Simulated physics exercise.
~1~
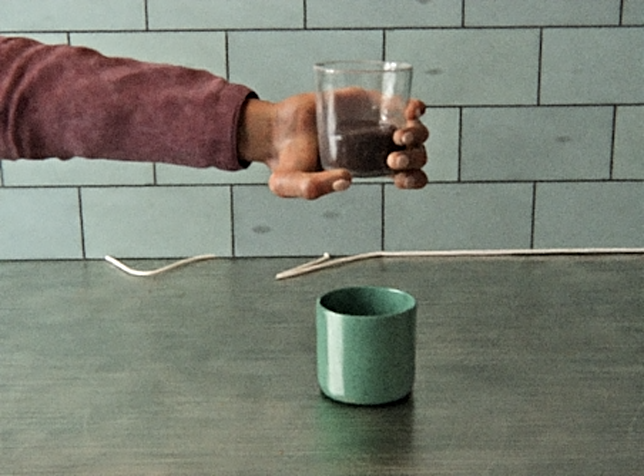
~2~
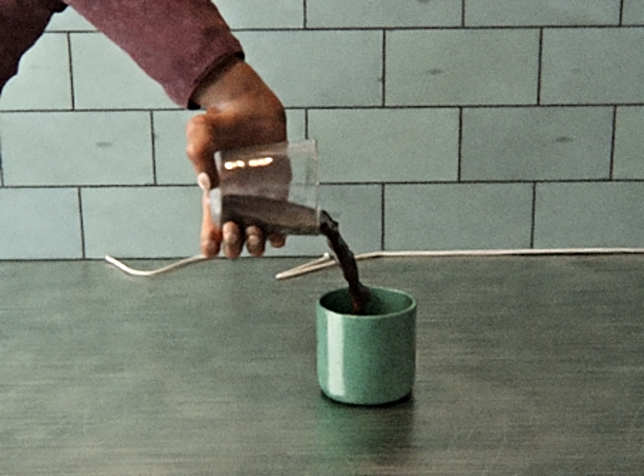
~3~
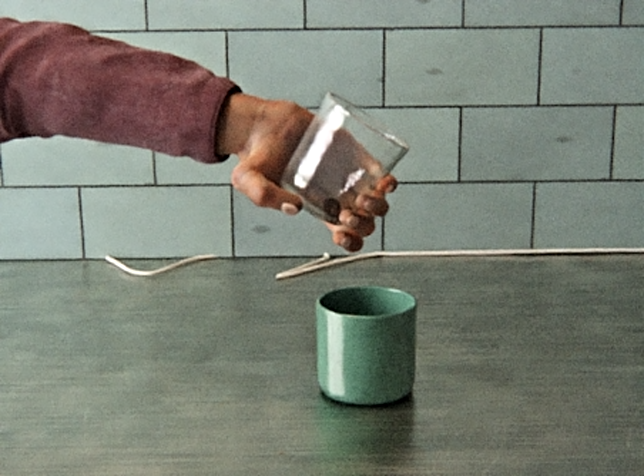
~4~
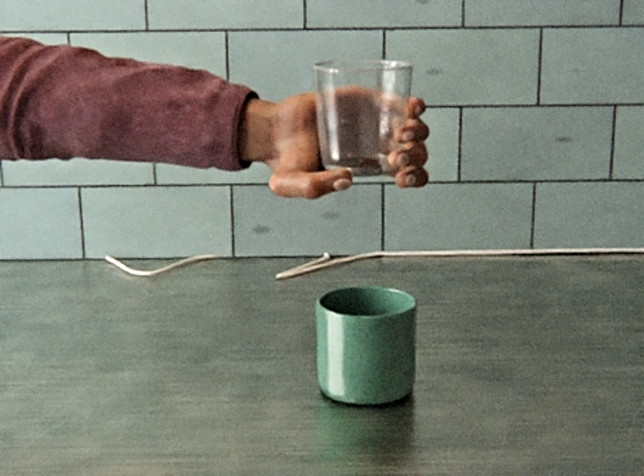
A hand in a maroon sleeve reaches in from the left, holding a clear glass tumbler partly filled with dark coffee above a green mug. The mug stands on a dark, greenish work surface before a pale green tiled wall, with thin whitish cord lying along the back, all seen from the side by a still camera. The hand shifts left and tips the tumbler to the right until a dark stream runs from its rim into the mug. It then moves back right, turning the tumbler upright again. Finally, the hand holds the emptied glass level above the mug, and no spill shows around it.
